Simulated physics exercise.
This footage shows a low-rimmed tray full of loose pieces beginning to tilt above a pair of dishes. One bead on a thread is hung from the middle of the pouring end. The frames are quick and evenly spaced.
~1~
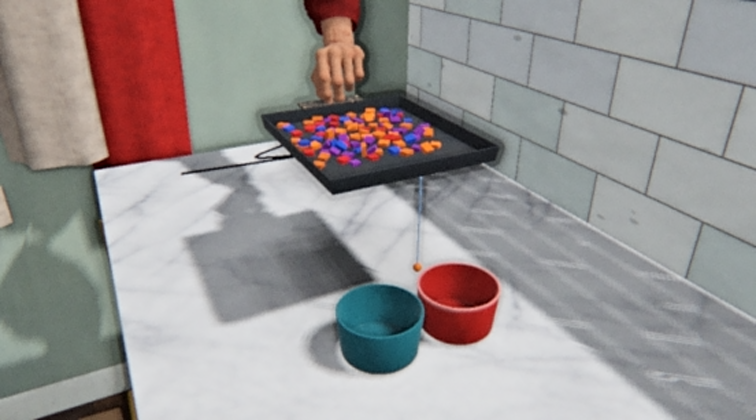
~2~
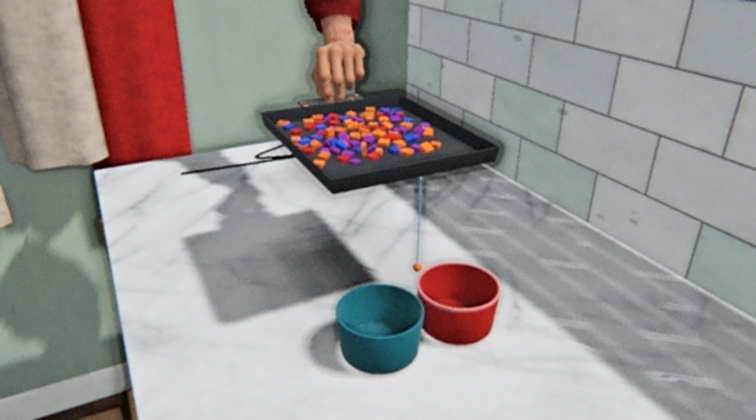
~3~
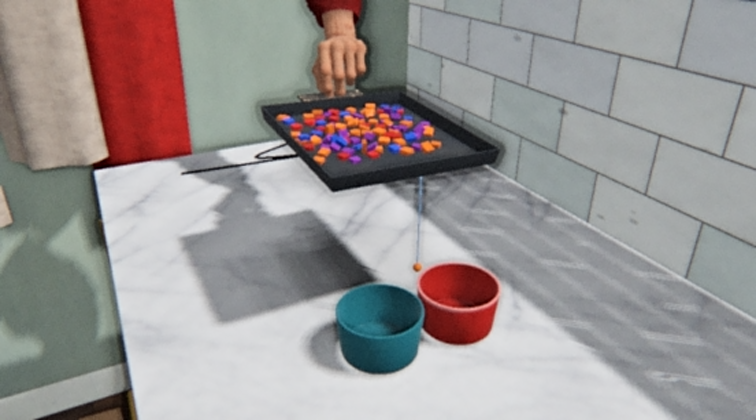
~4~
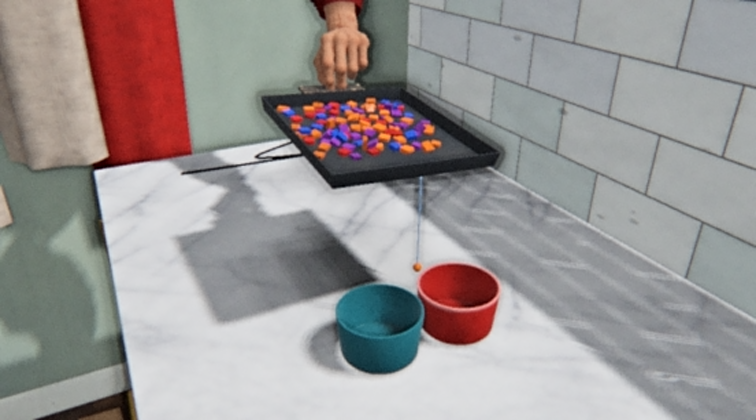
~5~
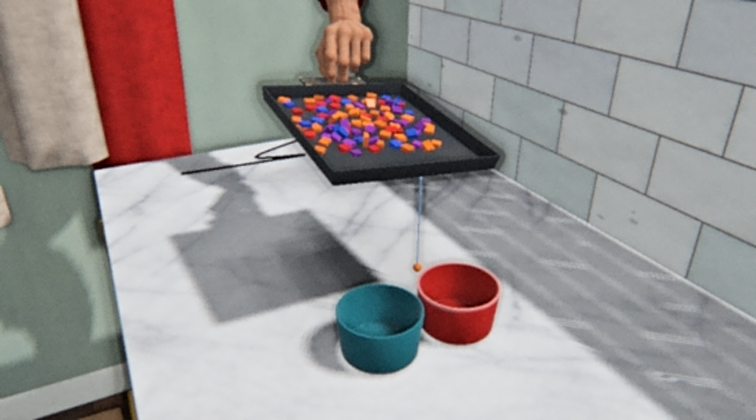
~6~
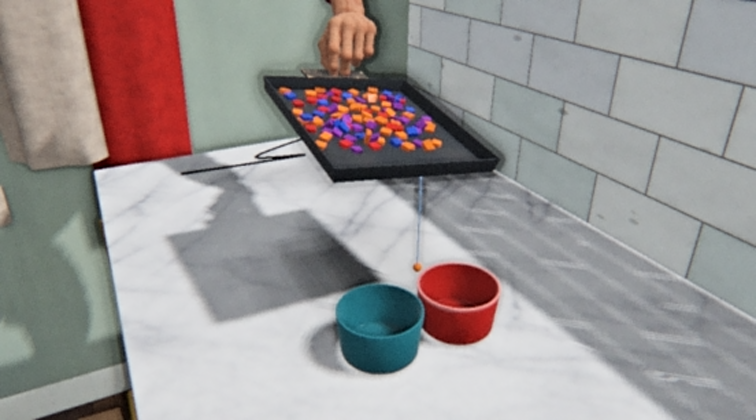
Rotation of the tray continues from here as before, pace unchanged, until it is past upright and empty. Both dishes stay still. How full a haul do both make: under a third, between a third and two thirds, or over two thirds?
Under one part in three.
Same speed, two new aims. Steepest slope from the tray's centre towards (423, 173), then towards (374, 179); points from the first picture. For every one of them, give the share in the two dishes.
60 % and 70 %.
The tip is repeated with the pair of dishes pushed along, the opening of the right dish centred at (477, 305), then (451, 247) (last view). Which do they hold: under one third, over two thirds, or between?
Under a third; over two thirds.
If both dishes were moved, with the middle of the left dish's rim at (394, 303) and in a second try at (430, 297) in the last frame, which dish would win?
Run 1: The one on the right side. Run 2: The one on the right side.
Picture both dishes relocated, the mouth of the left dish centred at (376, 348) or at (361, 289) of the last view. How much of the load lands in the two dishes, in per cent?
It comes to near 0 per cent the first time and near 40 per cent the second time.
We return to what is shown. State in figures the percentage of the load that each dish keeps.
Left about 0, right about 10 in a hundred.
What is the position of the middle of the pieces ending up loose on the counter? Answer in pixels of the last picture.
Their resting centre is at about (475, 286).
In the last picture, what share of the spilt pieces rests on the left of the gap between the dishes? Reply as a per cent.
That comes to about 0 per cent of the pieces.
Soon, tray tipped steeply; all on the tray.
A while on, tray tipped right over; about two thirds on the tray; a stray few in the right dish; about a quarter outside both; a small part in the air.
Towards the end, tray tipped past a quarter turn; a small part in the right dish; most outside both.
Finally, tray tipped past a quarter turn; none in the left dish; a small part in the right dish; most outside both.
